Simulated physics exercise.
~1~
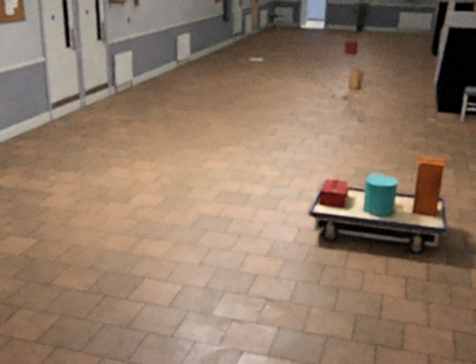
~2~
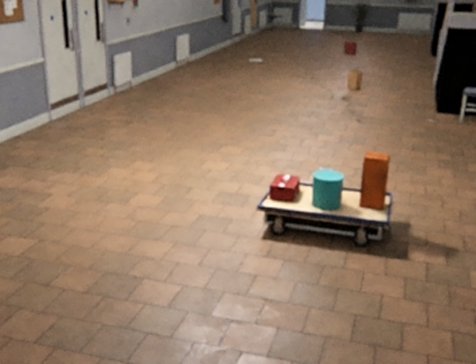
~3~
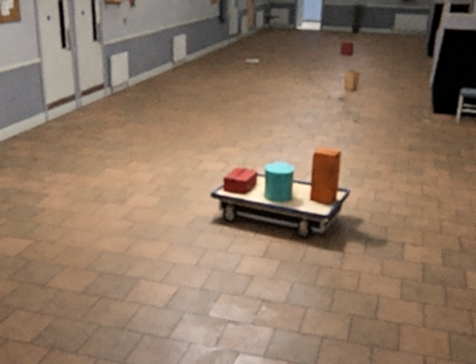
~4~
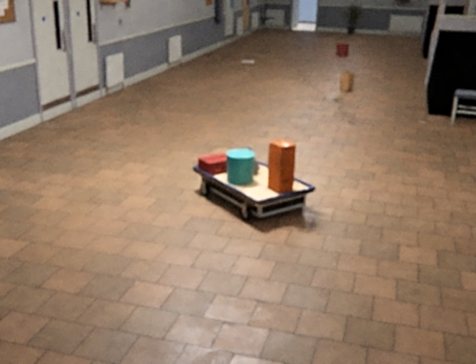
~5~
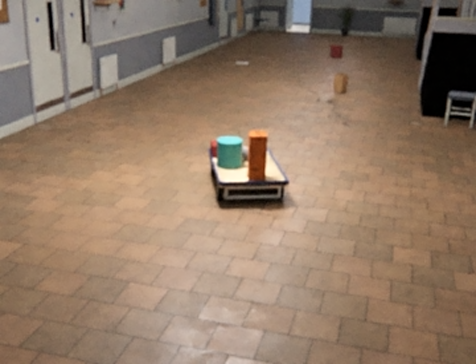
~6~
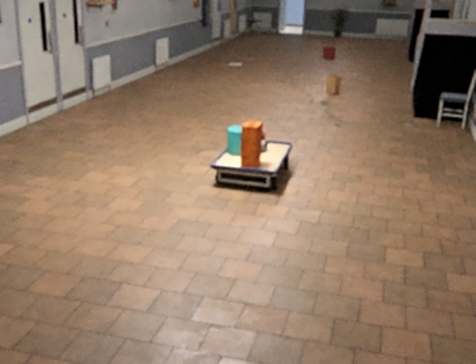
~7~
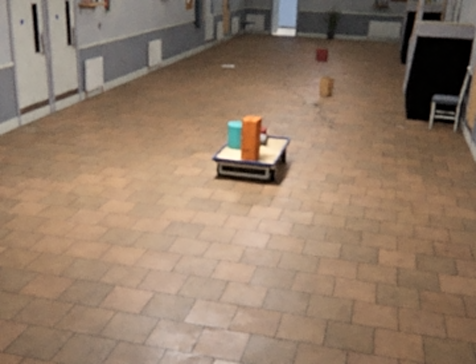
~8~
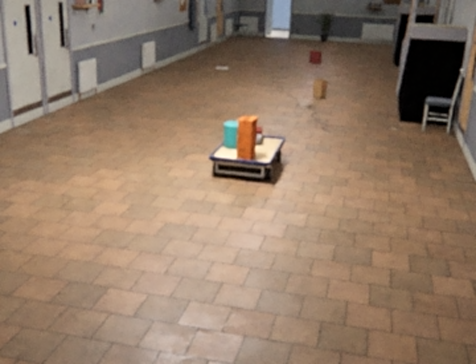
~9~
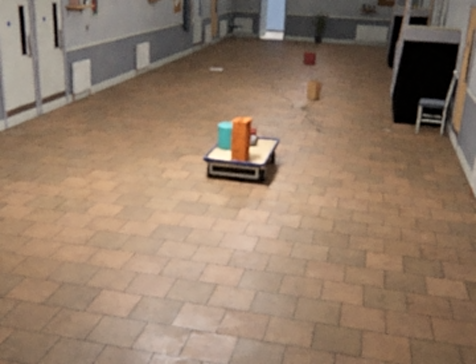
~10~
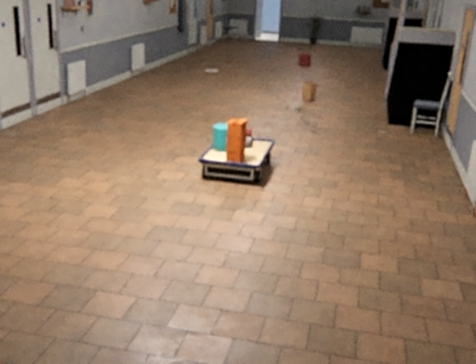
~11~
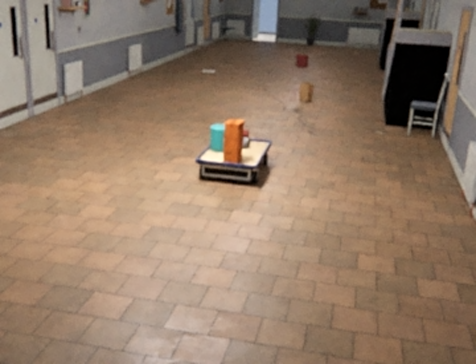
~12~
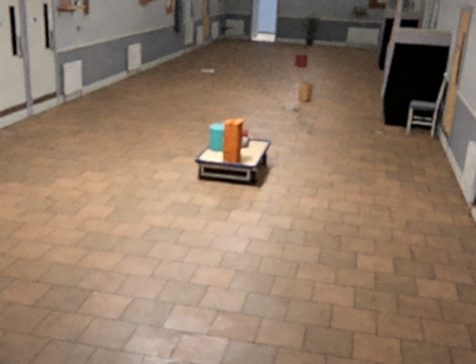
To begin with, a flat cart with a low rim rolls leftward across a brown tiled hall, carrying a red box, a turquoise pail and a tall orange box, with a small grey canister mostly hidden behind them. The cart then curves away from the viewer toward the far end of the hall, and the canister tips over as it turns. The red box and the pail shift on the deck. With its back end facing the viewer, the cart comes to a stop. The orange box still stands upright, the pail beside it, while the canister lies on its side.
